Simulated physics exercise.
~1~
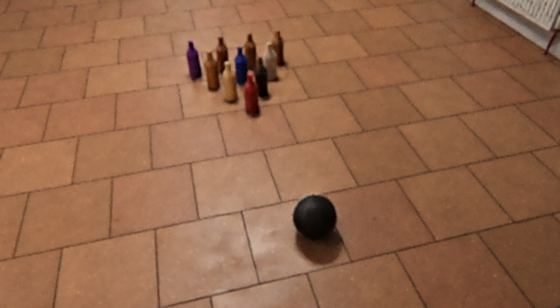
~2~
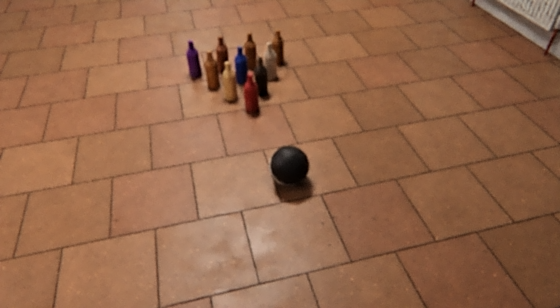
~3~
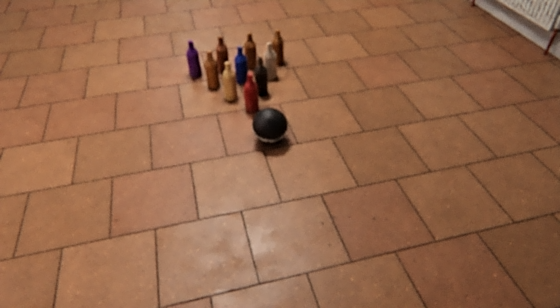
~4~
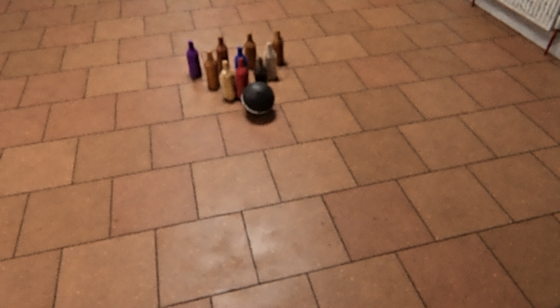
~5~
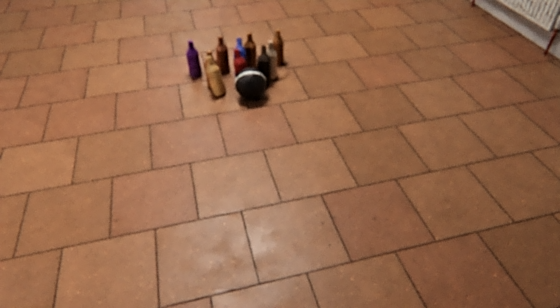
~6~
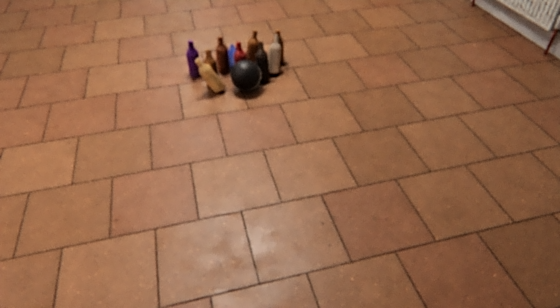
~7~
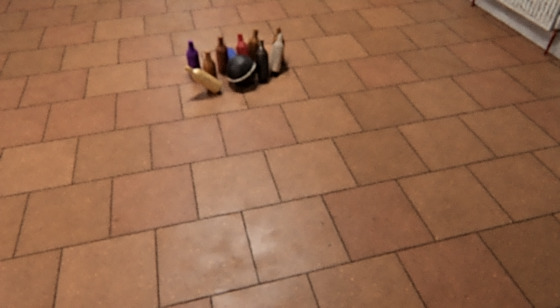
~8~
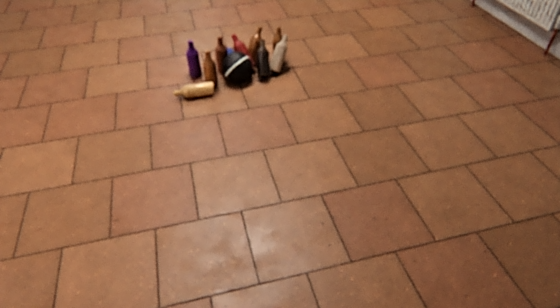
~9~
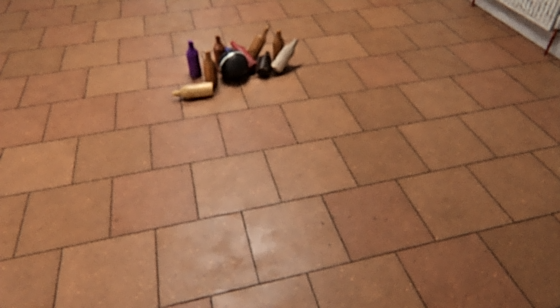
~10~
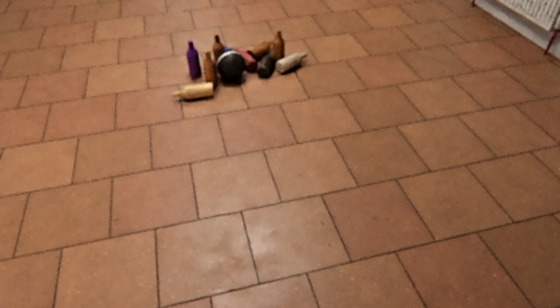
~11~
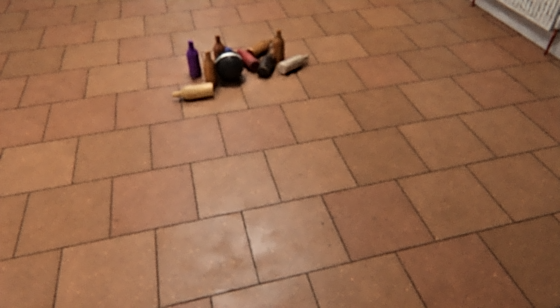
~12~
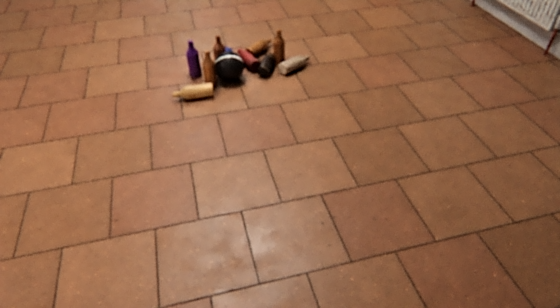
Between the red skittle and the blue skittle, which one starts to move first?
The red skittle starts to move first, when the ball reaches the front of the wedge. The blue skittle behind it moves only after that.
A floor of terracotta tiles stretches across the view, seen from above at an angle, with a white fixture in the top right corner. Ten bottle-shaped skittles, including purple, red, blue and pale ones, stand in a wedge near the top. A black ball rolls up and to the left from the lower middle and strikes the red skittle at the front, driving it back into the others. The ball pushes into the group, and a pale skittle topples to the left before others fall on the right. Finally the ball sits among the fallen skittles, the red one down and the purple one still upright.
